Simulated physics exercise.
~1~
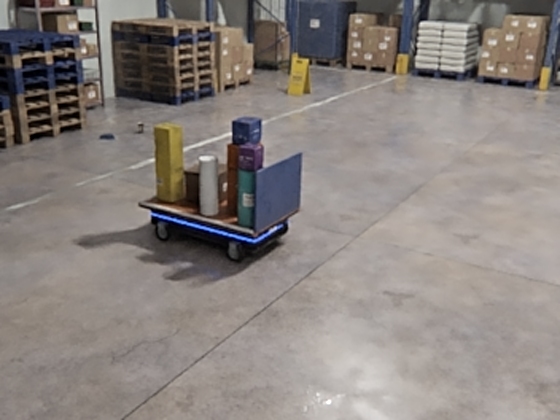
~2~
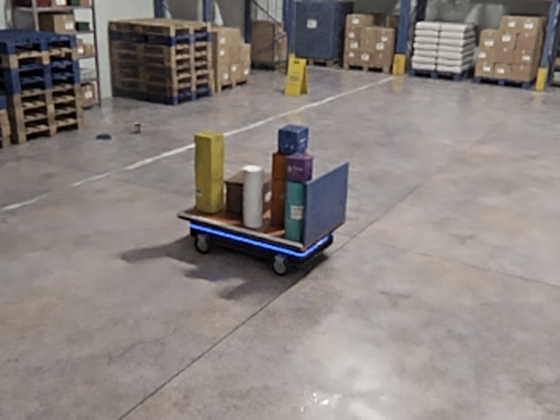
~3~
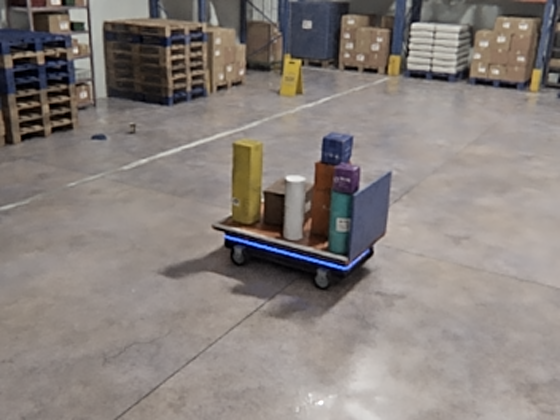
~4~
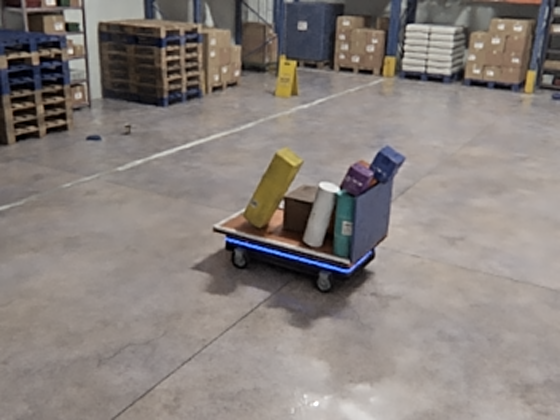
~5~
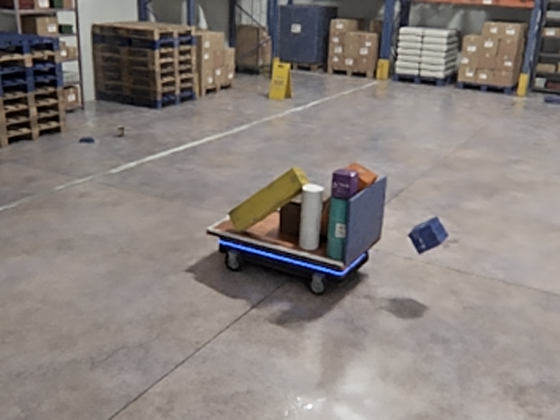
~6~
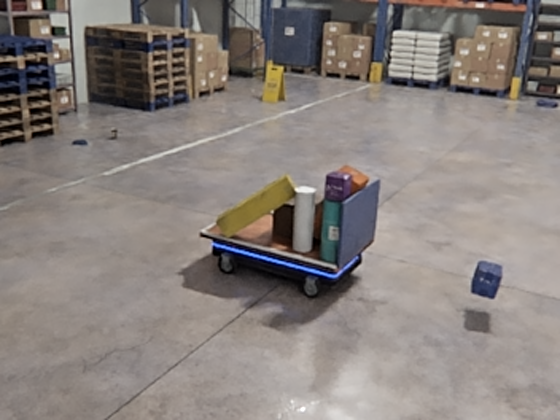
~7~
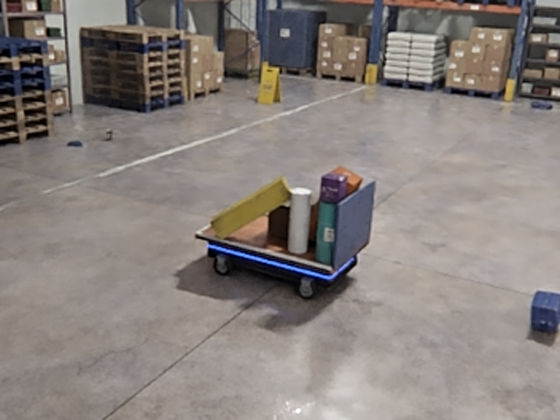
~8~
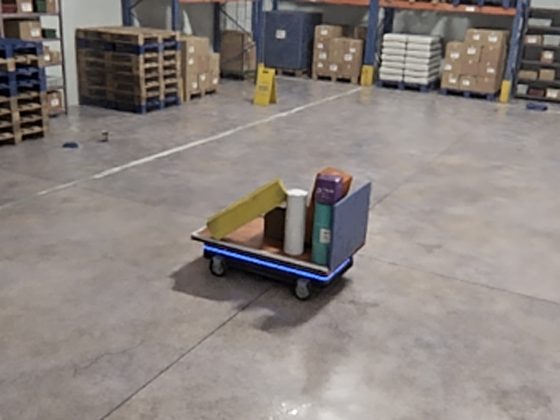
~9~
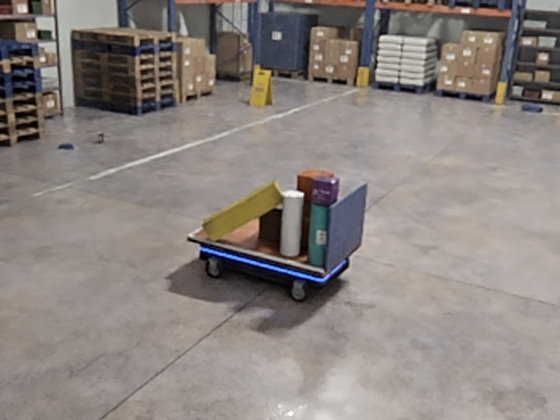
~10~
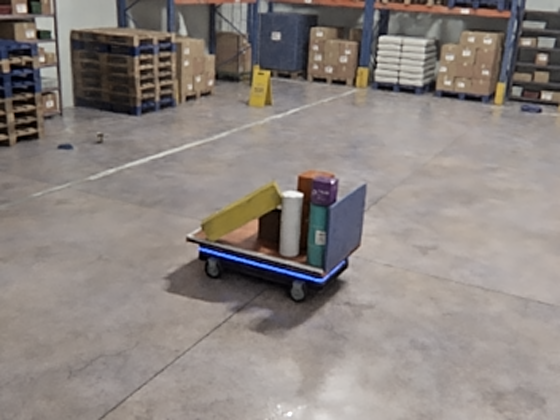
A cart rolls right and stops, tipping its yellow box and throwing off a blue parcel.
